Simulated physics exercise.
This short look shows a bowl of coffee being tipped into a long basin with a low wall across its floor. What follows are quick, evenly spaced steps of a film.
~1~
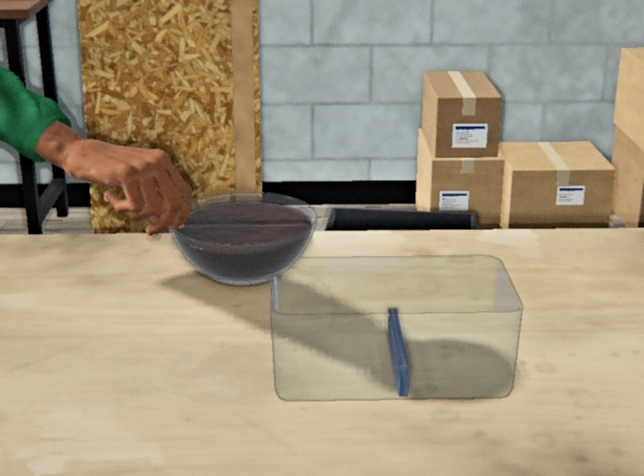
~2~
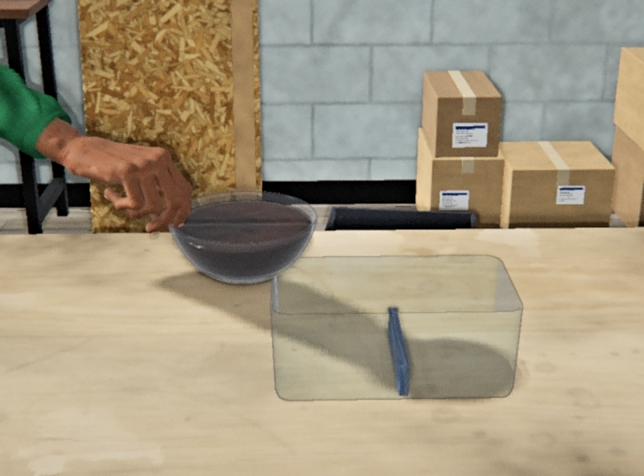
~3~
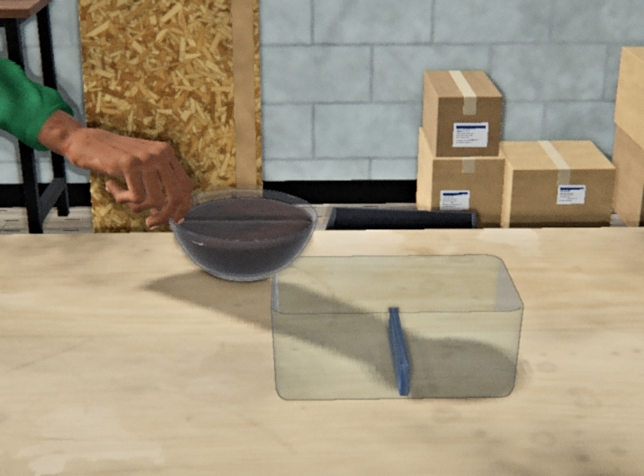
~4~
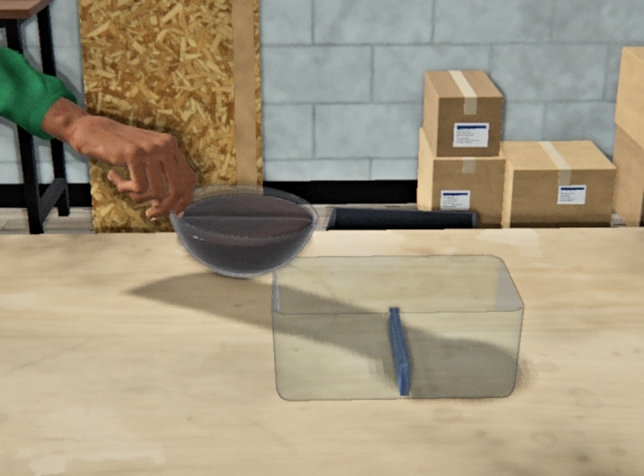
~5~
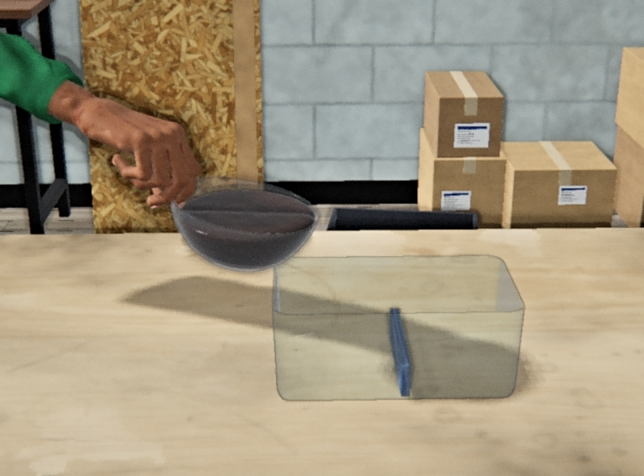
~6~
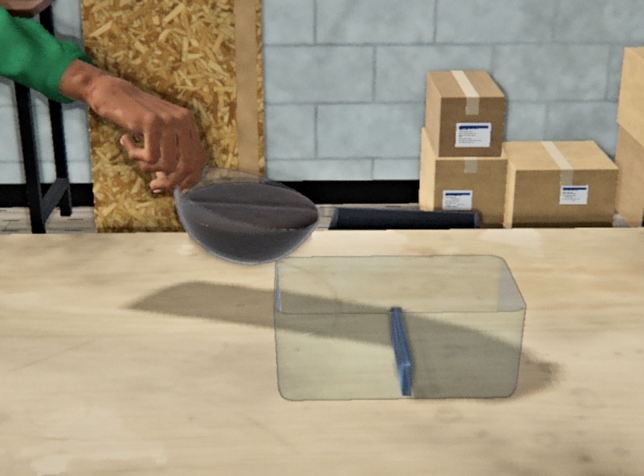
A hand in a green sleeve holds the left rim of a clear bowl of dark coffee above a pale wooden table, seen from slightly above in a storeroom. To the right sits a long clear basin with a low blue wall across its floor, cardboard boxes and grey blocks behind. The hand rises slightly, tilting the bowl rightward, slowly then faster, while the camera stays still.
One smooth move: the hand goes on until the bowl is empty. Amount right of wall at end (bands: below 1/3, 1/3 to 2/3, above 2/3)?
1/3 to 2/3.
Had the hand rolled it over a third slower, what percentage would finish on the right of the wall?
Near 60 in a hundred.
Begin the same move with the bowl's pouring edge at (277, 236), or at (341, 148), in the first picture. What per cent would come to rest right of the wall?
In order, some 20 and 75 percent.
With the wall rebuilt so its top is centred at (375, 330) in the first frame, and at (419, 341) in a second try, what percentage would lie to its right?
In order, 80 and 35 in a hundred.
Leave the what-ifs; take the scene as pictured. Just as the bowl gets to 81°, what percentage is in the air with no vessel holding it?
About 50 per cent.
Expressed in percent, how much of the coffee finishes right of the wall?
I'd put it near 55 per cent.
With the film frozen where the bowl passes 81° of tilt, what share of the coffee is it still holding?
Near 25 per cent.
A moment on, the bowl is tipped on its side and 27 per cent is still to pour, 17 is left of the wall and 6 right of it.
Next, the bowl is tipped right over and 0 per cent is still to pour, 25 is left of the wall and 69 right of it.
Then the bowl is tipped right over and 0 per cent is still to pour, 38 is left of the wall and 60 right of it.
Later the bowl is tipped right over and 0 per cent is still to pour, 40 is left of the wall and 58 right of it.
At rest 41 per cent lies left of the wall, 57 right of it and 2 outside.
